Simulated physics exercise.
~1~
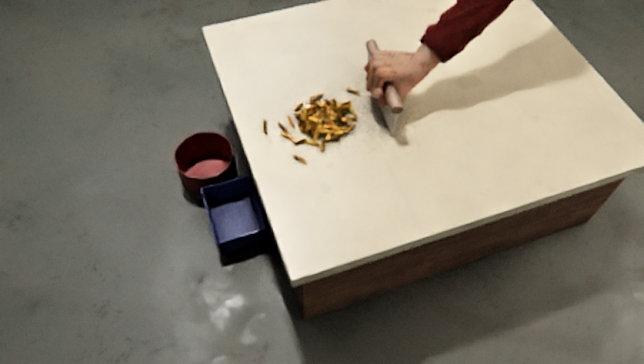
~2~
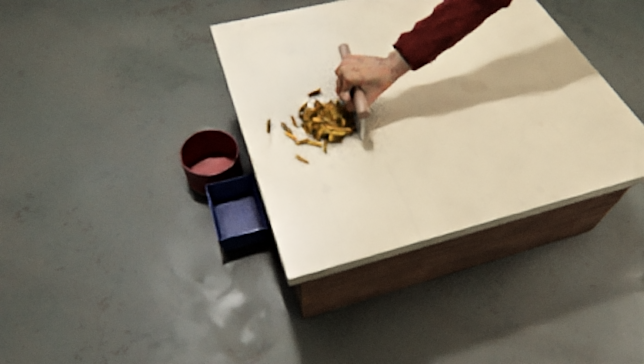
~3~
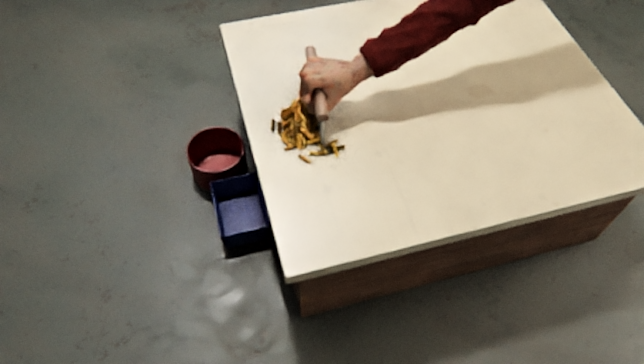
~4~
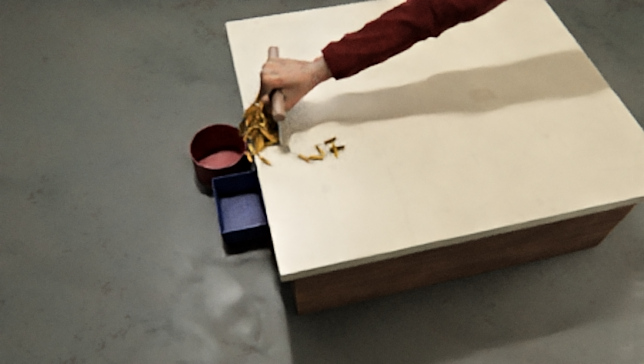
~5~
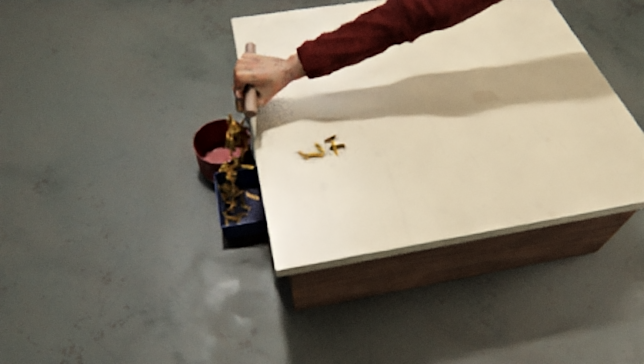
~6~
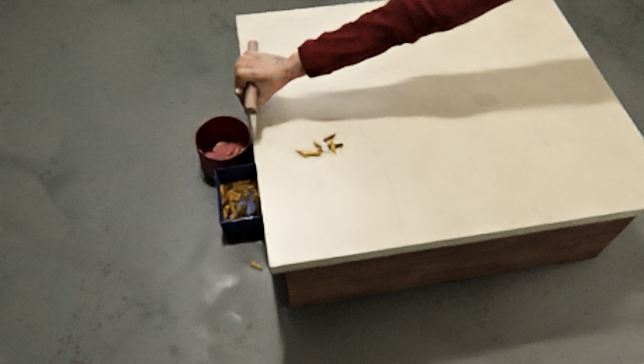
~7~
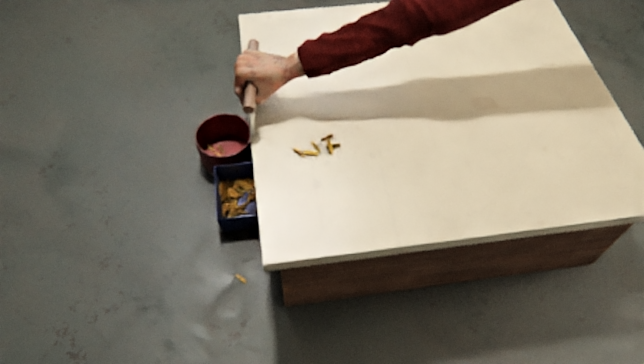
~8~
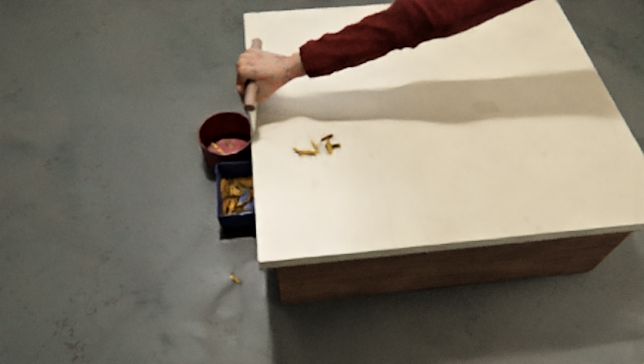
Hand with a scraper pushing dry pasta left off a pale tabletop, most landing in a blue tin, a few pieces left behind.
